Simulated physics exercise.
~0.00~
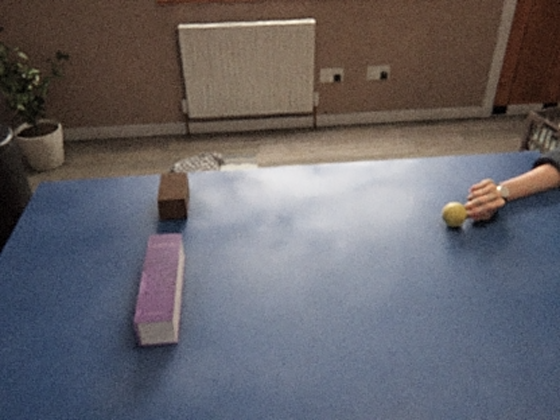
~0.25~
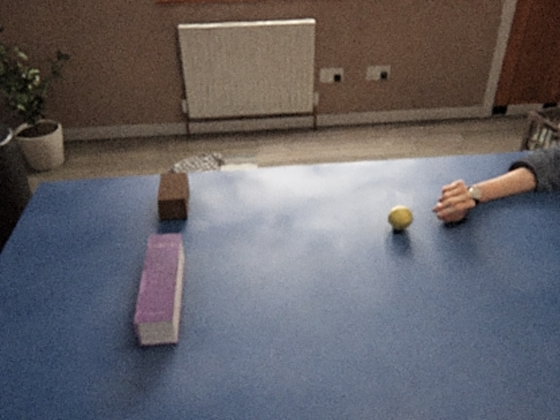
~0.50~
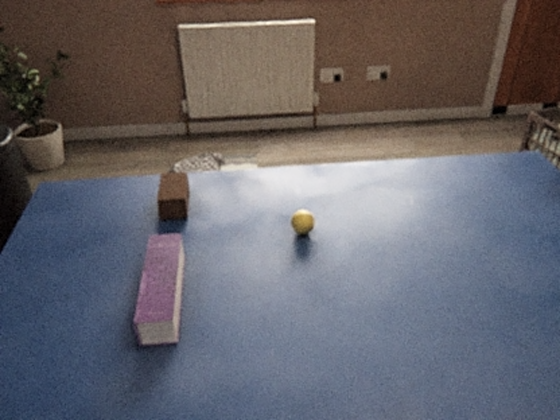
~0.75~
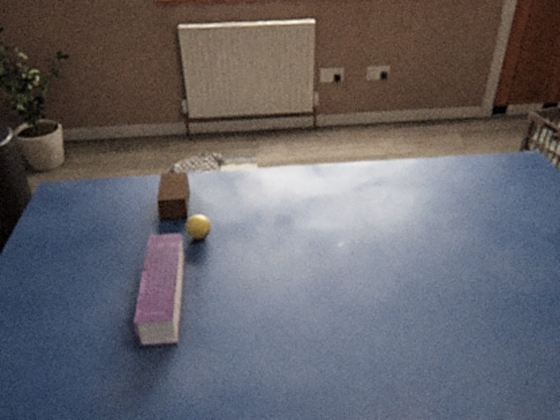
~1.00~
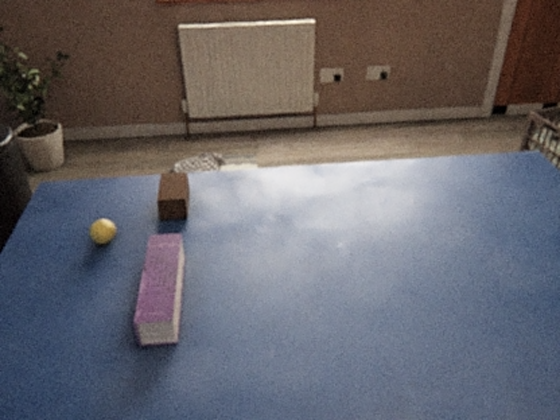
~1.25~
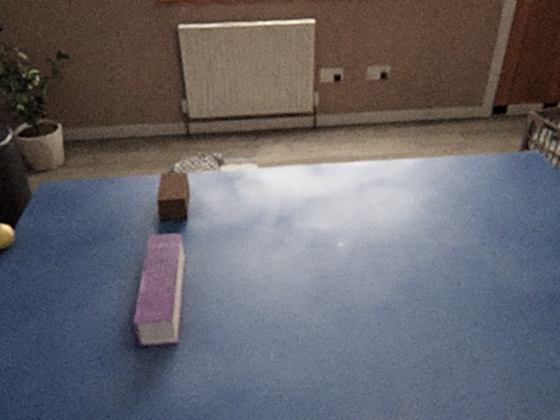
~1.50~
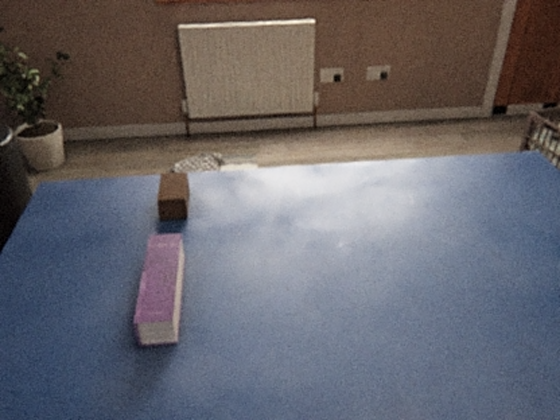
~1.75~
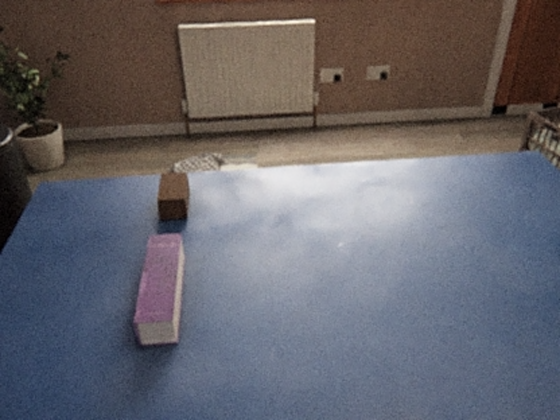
In this clip, a hand releases a yellow lemon on a blue table and draws back as it rolls left toward a brown brick and a purple book. The lemon passes through the gap between them and continues out of view, leaving both blocks in place.
